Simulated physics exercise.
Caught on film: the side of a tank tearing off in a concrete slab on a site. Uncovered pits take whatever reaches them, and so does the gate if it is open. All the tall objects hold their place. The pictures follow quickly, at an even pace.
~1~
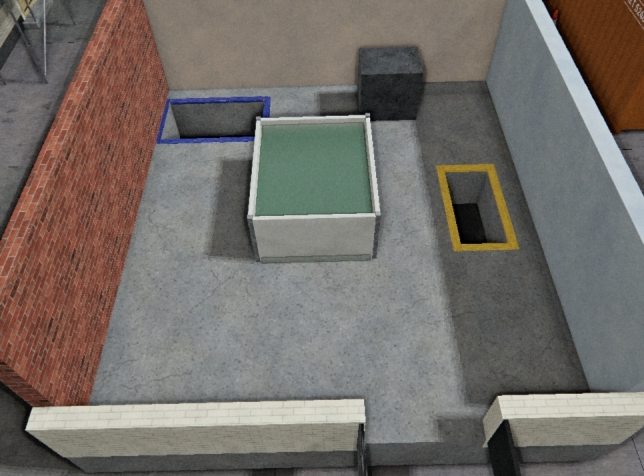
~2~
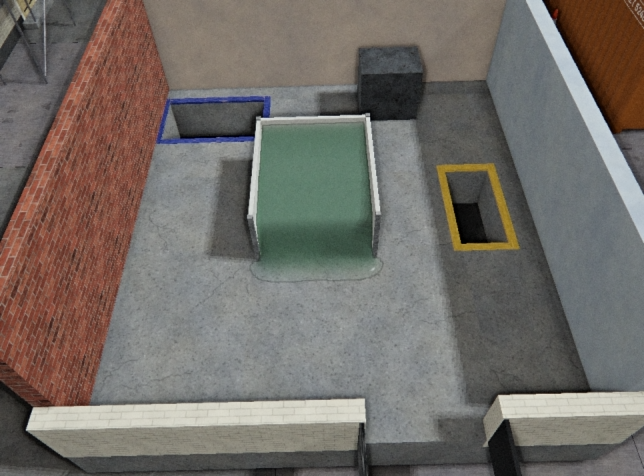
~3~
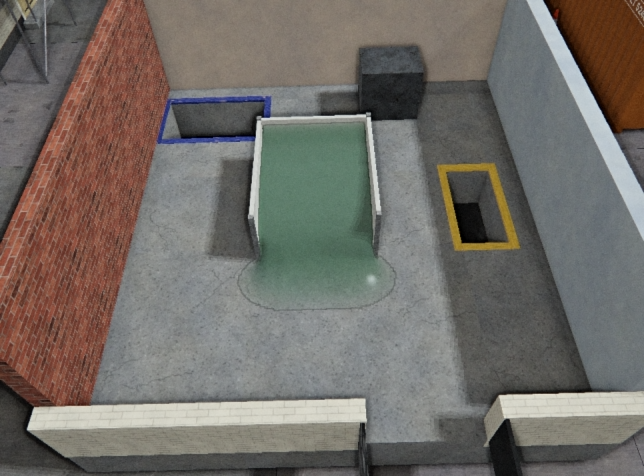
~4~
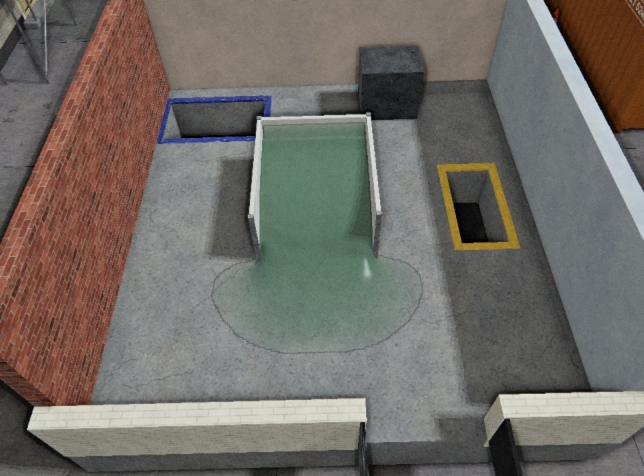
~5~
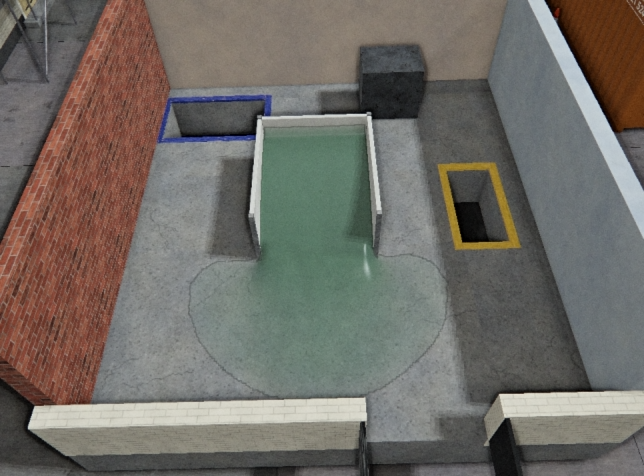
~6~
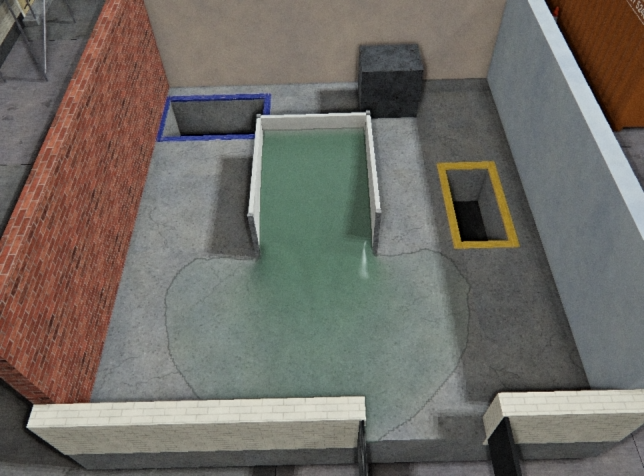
Water poured out of the open front of a pale tank and spread in a widening, rounded sheet across the grey concrete floor, reaching the low front wall while the surrounding walls and dark block stayed put.
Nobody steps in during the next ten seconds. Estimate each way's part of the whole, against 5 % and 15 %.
One by one: The gate takes above 15 %; the yellow pit takes between 5 and 15 %; the blue pit takes above 15 %.
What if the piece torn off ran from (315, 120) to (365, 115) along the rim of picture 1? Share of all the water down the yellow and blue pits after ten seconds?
In per cent: Yellow 25, blue 40.
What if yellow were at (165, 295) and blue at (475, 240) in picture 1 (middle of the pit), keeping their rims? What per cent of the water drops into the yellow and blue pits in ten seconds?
Per cent: Yellow 30, blue 15.
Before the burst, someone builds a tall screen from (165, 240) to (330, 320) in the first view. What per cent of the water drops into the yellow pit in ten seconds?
Per cent: Yellow 20.
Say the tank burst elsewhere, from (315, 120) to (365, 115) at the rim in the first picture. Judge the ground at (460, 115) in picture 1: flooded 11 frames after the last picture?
There: Wet.
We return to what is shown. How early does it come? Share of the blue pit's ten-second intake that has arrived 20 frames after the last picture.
About 0 per cent.
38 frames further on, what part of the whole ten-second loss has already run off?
Close to 70 %.
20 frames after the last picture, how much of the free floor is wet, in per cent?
I make it 60 per cent.
A moment on, water covers 35 % of the floor; the gate 5 %, the yellow pit 0 %, the blue pit 0 %.
Next, water covers 35 % of the floor; the gate 14 %, the yellow pit 0 %, the blue pit 0 %.
Then, water covers 60 % of the floor; the gate 22 %, the yellow pit 0 %, the blue pit 0 %.
Later, water covers 75 % of the floor; the gate 28 %, the yellow pit 4 %, the blue pit 12 %.
In the end, water covers 85 % of the floor; the gate 31 %, the yellow pit 9 %, the blue pit 22 %.
